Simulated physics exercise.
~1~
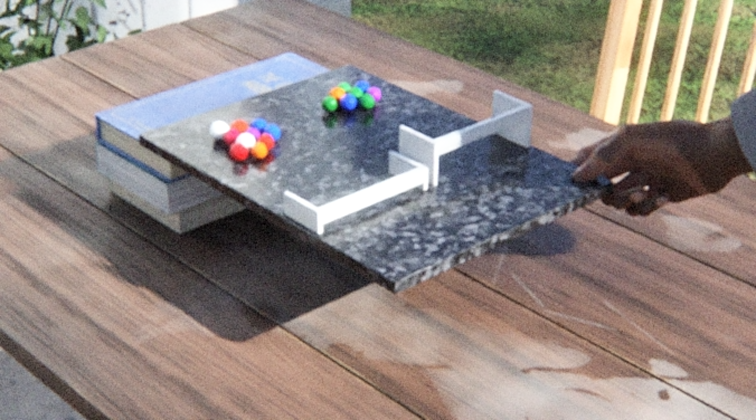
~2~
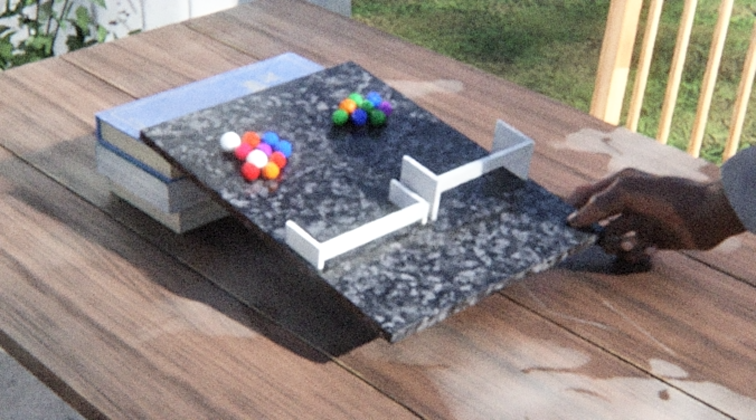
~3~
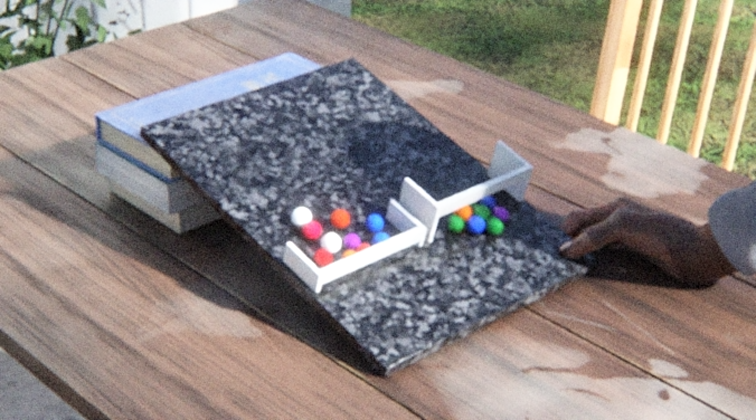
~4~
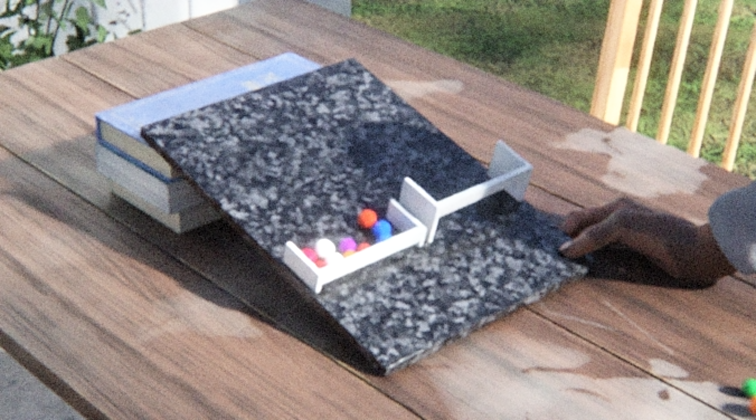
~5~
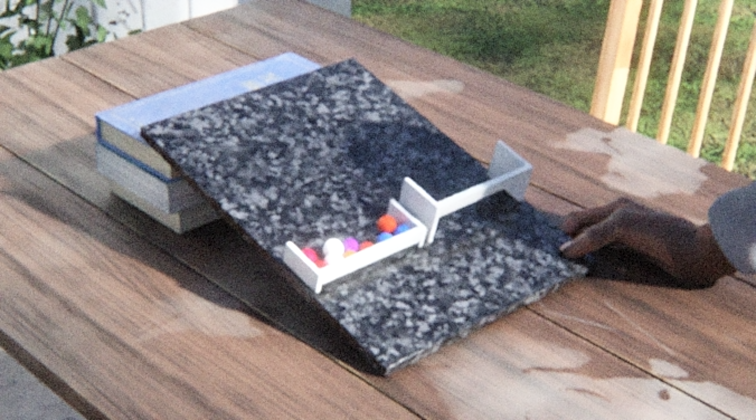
A hand at the right holds the free end of a speckled black and grey board, its far end propped on stacked books on a wooden outdoor table, seen from above at an angle. Two heaps of small colourful balls sit near the top, each facing a white barrier. The hand lowers its end, steepening the slope, and both heaps slide down. The front heap, with red, white and blue balls, collects against its barrier. The back heap, with green and blue ones, passes under its barrier and rolls away out of view, while the front balls settle and stay held.
